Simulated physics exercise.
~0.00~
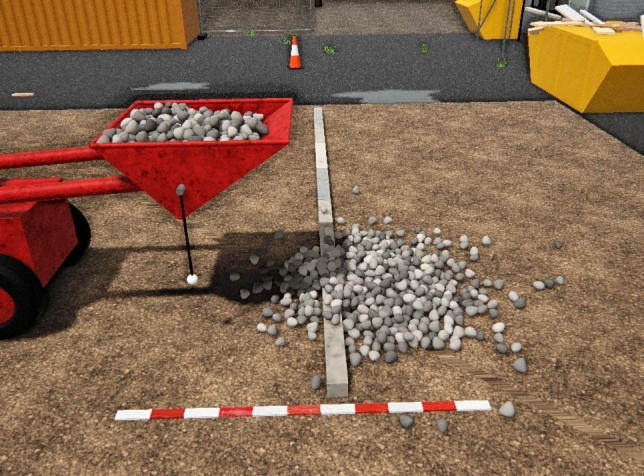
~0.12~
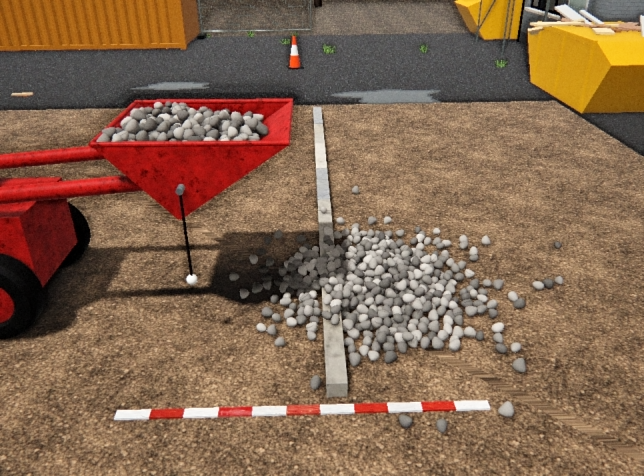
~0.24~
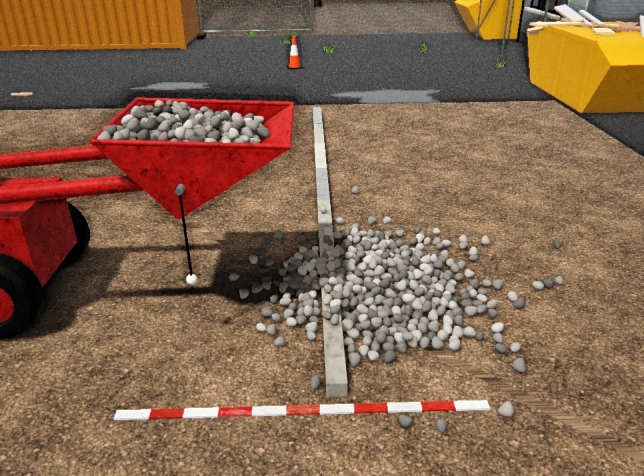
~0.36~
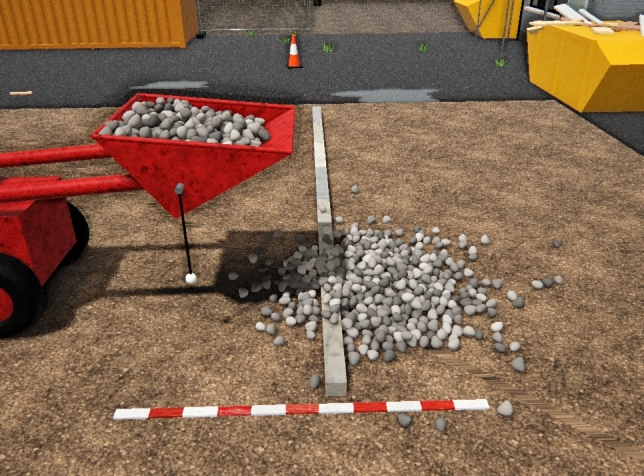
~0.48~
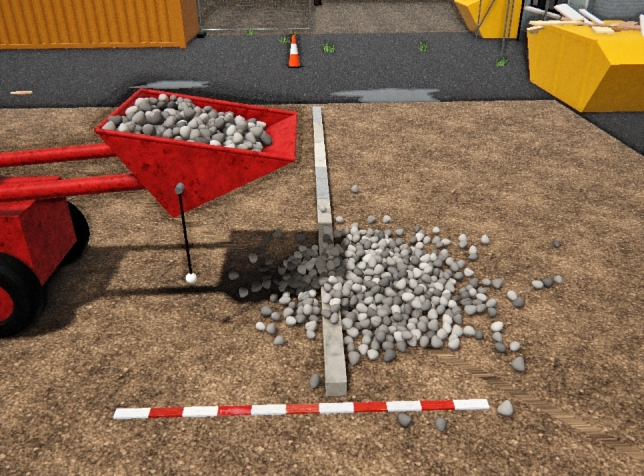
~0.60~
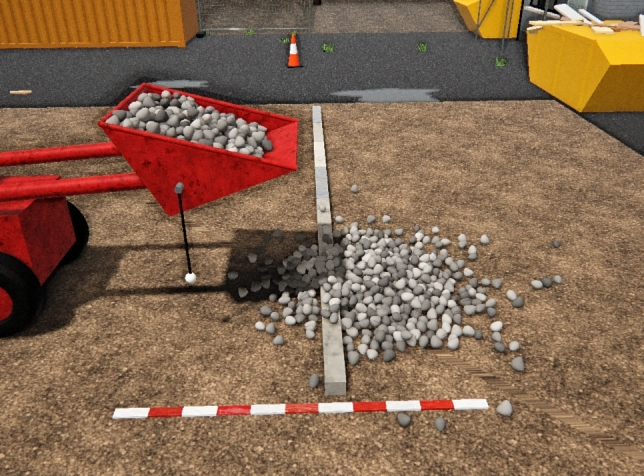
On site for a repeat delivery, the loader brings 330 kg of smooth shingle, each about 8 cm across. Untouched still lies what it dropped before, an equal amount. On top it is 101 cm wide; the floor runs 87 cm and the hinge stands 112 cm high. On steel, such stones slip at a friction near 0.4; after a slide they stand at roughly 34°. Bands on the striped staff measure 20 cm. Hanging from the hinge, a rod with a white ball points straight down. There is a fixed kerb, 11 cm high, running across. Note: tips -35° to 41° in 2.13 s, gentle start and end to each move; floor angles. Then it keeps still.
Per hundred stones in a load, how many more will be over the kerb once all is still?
28.
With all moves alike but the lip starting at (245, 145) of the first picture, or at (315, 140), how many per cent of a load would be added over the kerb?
Close to 5 per cent, followed by close to 55 per cent.
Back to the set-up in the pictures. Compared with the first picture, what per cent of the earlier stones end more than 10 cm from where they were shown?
Close to 10 in a hundred of them.
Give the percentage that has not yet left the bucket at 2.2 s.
5 %.
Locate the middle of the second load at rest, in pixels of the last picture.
Centre: Approx. (309, 277).
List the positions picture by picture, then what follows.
In the first frame, the bucket is at -35°, its lip at (289, 142); the top of the load is at (163, 115). The earlier load is highest near (351, 271), 19 cm above ground level, 20 % on this side of the kerb, 80 % over the kerb.
In the second frame, the bucket is at -34°, its lip at (289, 143); the top of the load is at (163, 114); the stones move at 0.0 m/s on average.
In the third frame, lip at (290, 147), floor tilted -32°, highest stones at (164, 113); the stones move at 0.1 m/s on average.
In the fourth frame, lip at (292, 152), floor tilted -29°, highest stones at (163, 110); the stones move at 0.1 m/s on average.
In the fifth frame, the bucket is at -25°, its lip at (295, 159); the top of the load is at (163, 106); the stones move at 0.1 m/s on average.
In the sixth frame, the bucket is at -20°, its lip at (296, 169); the top of the load is at (157, 102); the stones move at 0.2 m/s on average.
After 1.6 s the floor is at 29°; in per cent of one load, 88 in the bucket, 32 on this side of the kerb, 80 over the kerb; the foremost stones are at (526, 275).
After 2.2 s the floor is at 41°; in per cent of one load, 7 in the bucket, 94 on this side of the kerb, 100 over the kerb; the foremost stones are at (526, 275).
After 2.6 s the floor is at 41°; in per cent of one load, 0 in the bucket, 92 on this side of the kerb, 108 over the kerb; the foremost stones are at (526, 275).
After 5.2 s the floor is at 41°; in per cent of one load, 0 in the bucket, 92 on this side of the kerb, 108 over the kerb; the foremost stones are at (526, 275). Net gain over the kerb, 28.
